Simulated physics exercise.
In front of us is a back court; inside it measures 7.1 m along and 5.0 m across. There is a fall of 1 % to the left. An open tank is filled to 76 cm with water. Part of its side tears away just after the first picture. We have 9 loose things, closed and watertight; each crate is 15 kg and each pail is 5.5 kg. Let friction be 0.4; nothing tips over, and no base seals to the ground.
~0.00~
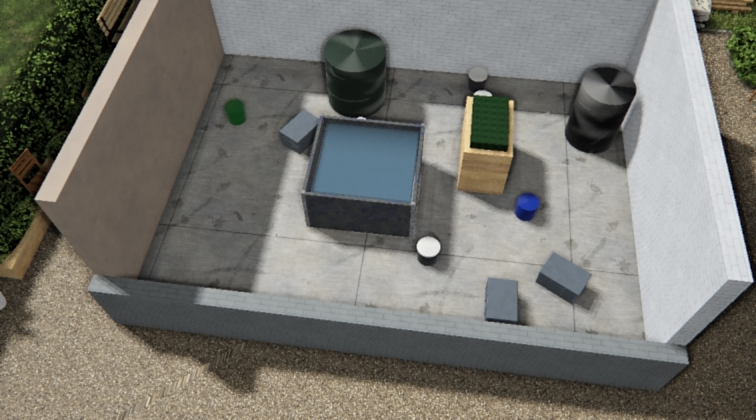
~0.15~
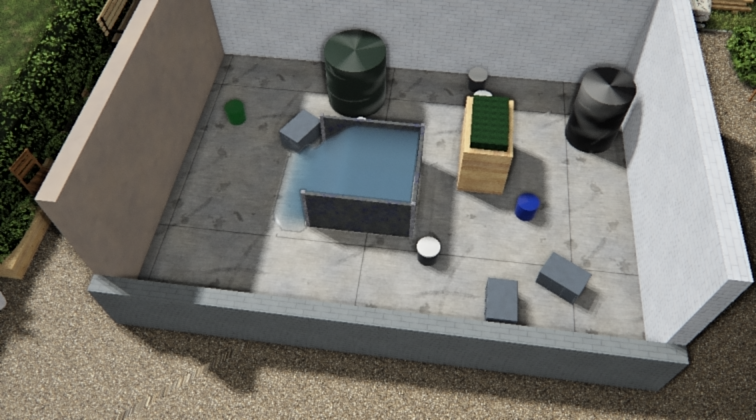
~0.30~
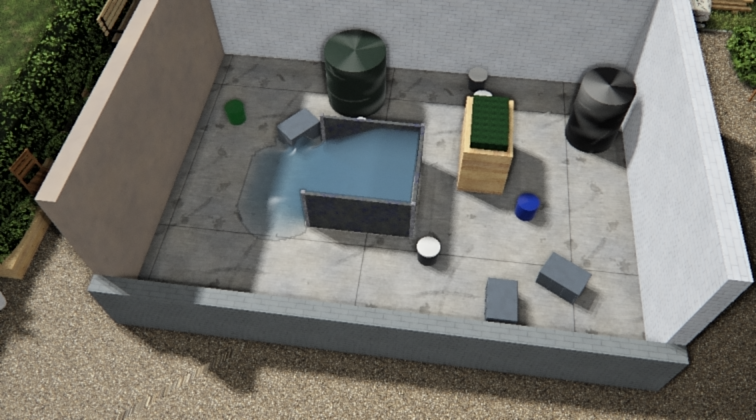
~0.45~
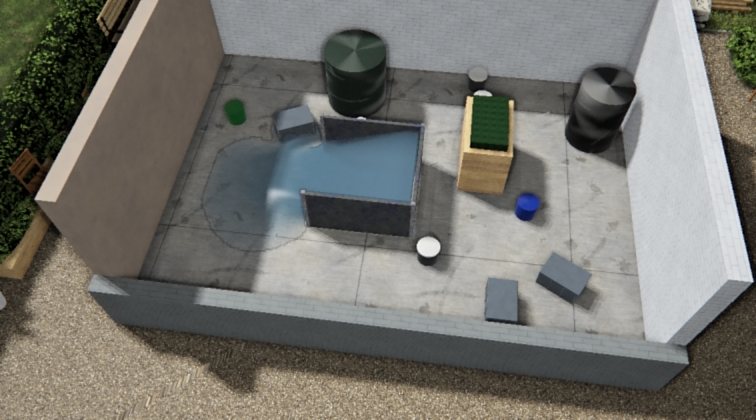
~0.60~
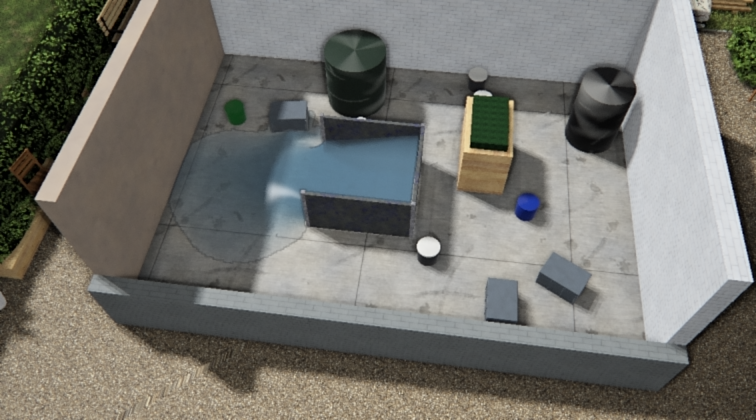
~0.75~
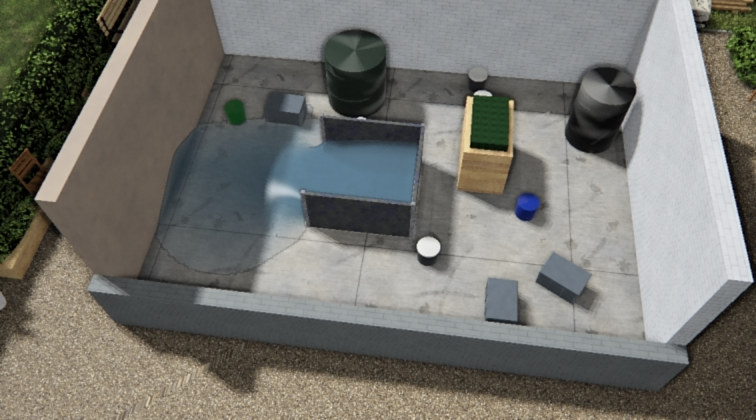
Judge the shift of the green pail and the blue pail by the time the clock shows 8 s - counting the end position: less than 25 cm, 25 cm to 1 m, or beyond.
Green pail far from the start; blue pail almost motionless.
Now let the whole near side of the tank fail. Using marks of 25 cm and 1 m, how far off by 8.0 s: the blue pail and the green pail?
Blue pail: Essentially stationary; green pail: Displaced far.
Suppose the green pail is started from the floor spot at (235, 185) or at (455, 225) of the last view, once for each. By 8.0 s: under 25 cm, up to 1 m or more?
Order of tries: It is flushed away; it keeps its spot.
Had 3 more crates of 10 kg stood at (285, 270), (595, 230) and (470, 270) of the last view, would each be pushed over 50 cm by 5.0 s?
Lab note - in order: Above threshold / below threshold / above threshold.
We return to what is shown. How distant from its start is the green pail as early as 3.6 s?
Some 200 cm from the start.
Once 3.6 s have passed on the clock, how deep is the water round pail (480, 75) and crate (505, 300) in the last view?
Depths: Near 4 cm, then near 2 cm.
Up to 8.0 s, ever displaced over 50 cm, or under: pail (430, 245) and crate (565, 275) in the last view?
In turn: Over, short of it.
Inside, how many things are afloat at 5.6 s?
I'd say 0 of them.
After 1.6 s the green pail is near (220, 60), 1.1 m from its start, afloat; the blue pail is near (529, 202), 0.0 m from its start, aground; 1 afloat.
After 3.6 s the green pail is near (328, 60), 1.8 m from its start, afloat; the blue pail is near (529, 202), 0.0 m from its start, aground; 1 afloat.
After 5.6 s the green pail is near (353, 57), 2.3 m from its start, aground; the blue pail is near (529, 202), 0.0 m from its start, aground; 0 afloat.
After 8.0 s the green pail is near (353, 58), 2.3 m from its start, aground; the blue pail is near (529, 202), 0.0 m from its start, aground; 1 afloat.
